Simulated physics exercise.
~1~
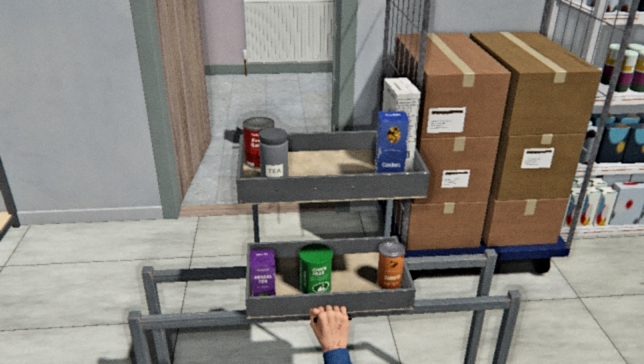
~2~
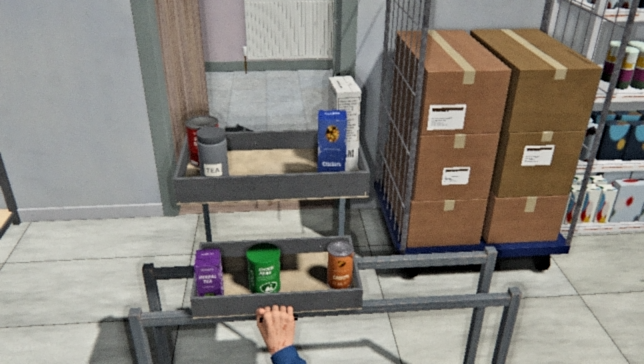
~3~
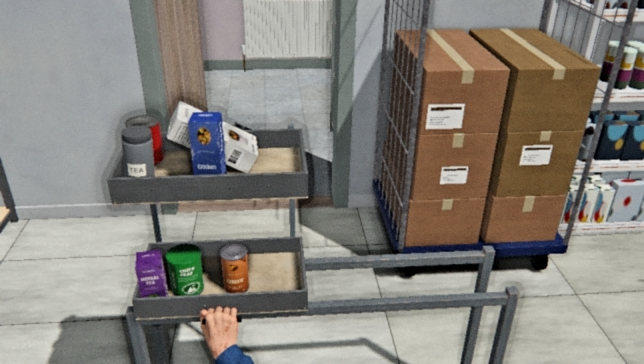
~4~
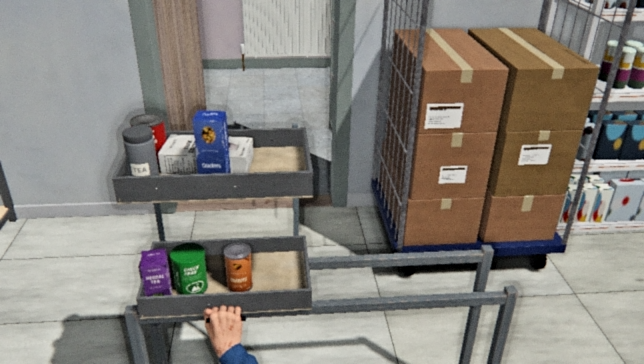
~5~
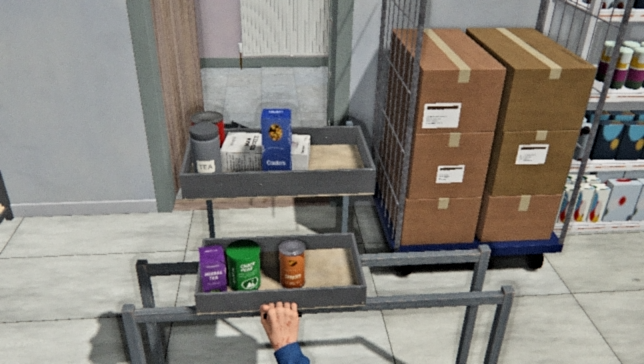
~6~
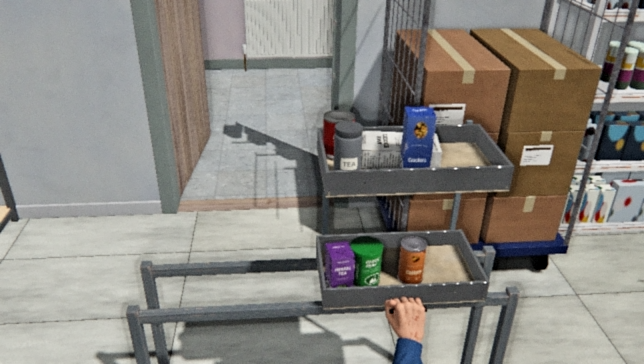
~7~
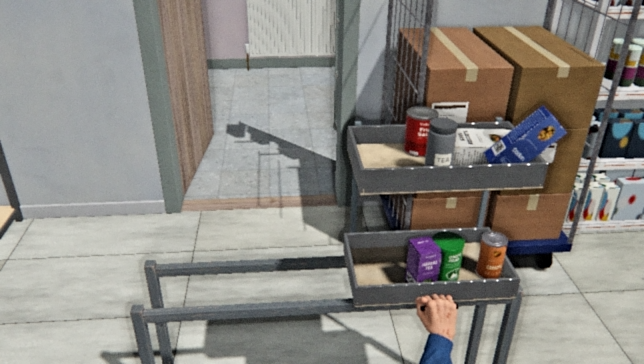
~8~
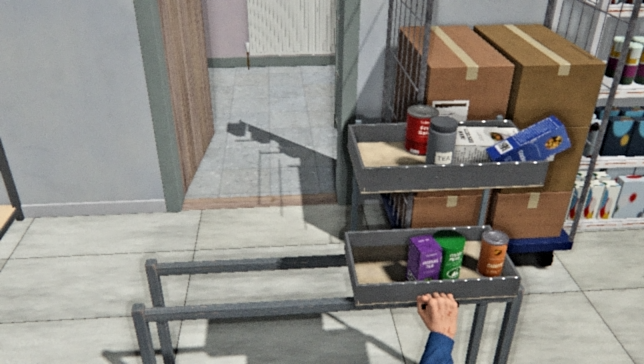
In a storeroom, a hand slides a tray left then right, toppling white and blue cartons.
